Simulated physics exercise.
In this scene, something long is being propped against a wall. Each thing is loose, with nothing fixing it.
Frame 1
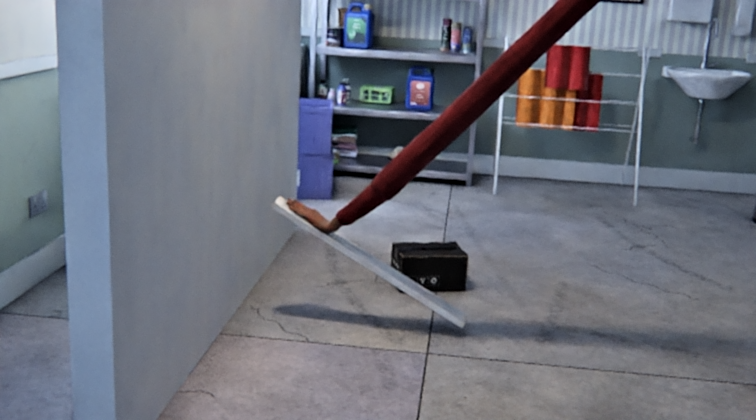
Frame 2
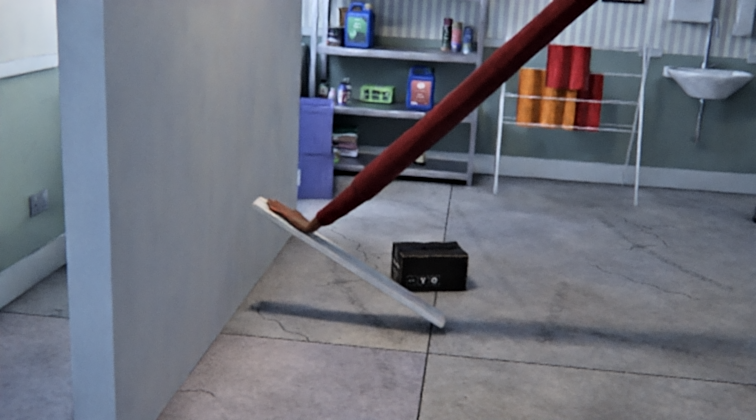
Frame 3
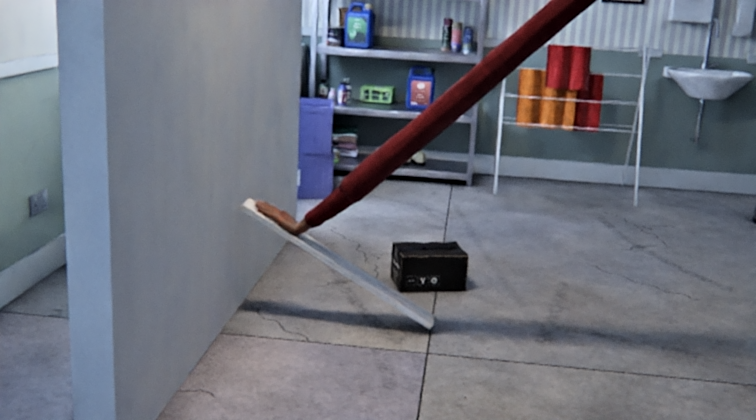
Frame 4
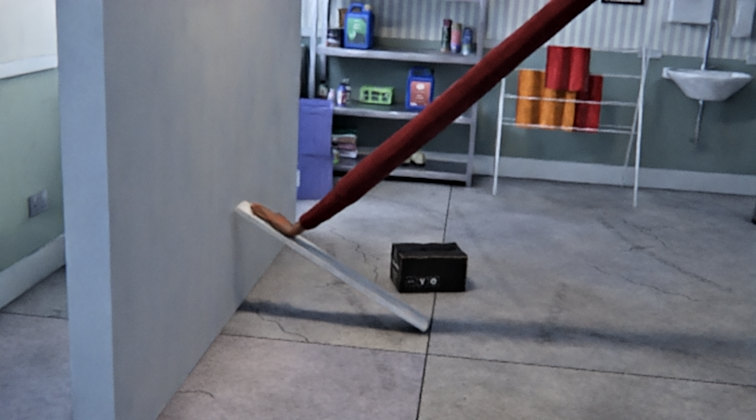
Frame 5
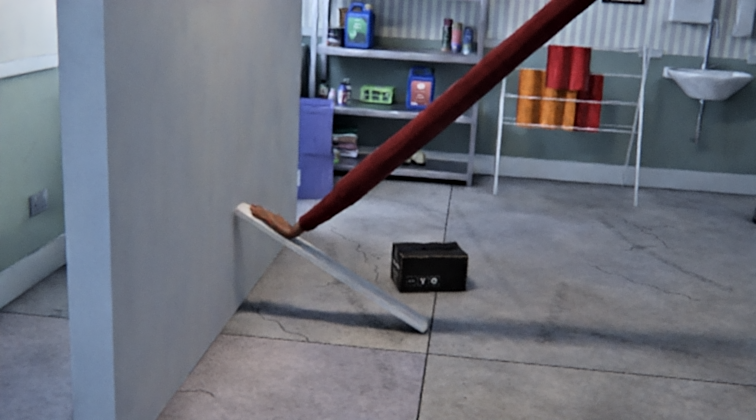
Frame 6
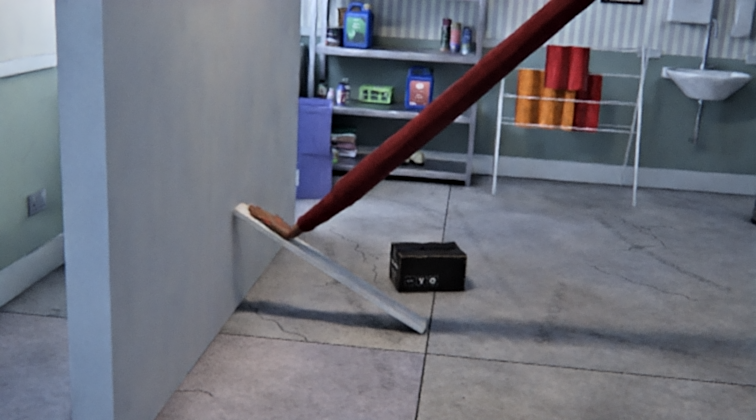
A long red arm reaches down from the upper right into a workshop-like room with a concrete floor, seen from a fixed, slightly raised view. It holds a white plank slanting beside a pale grey wall at left, with a black box behind it and shelves, red and orange cloths and a sink beyond. The arm shifts the plank a short way left until its upper end leans on the wall, still held.
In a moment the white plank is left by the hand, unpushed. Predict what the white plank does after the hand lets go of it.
It slumps.
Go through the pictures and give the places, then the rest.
In the first picture, not yet at the wall; white plank (370, 262); black box (428, 266).
In the second picture, not yet at the wall; white plank (350, 262); black box (429, 266).
In the third picture, not yet at the wall; white plank (339, 264); black box (429, 266).
In the fourth picture, not yet at the wall; white plank (334, 266); black box (428, 267).
In the fifth picture, leant on the wall, still held; white plank (333, 267); black box (429, 267).
In the sixth picture, leant on the wall, still held; white plank (331, 268); black box (427, 266).
Then, 0.30 s on from there, white plank sunk by 8° near (337, 282).
Then, 0.50 s on from there, white plank sunk by 30° near (345, 314).
Then, 0.60 s on from there, white plank sunk by 32° near (346, 312).
In the end, moved from the start, white plank; black box unmoved. At the end, from the last picture's camera, white plank near (346, 319). The plank slips out.
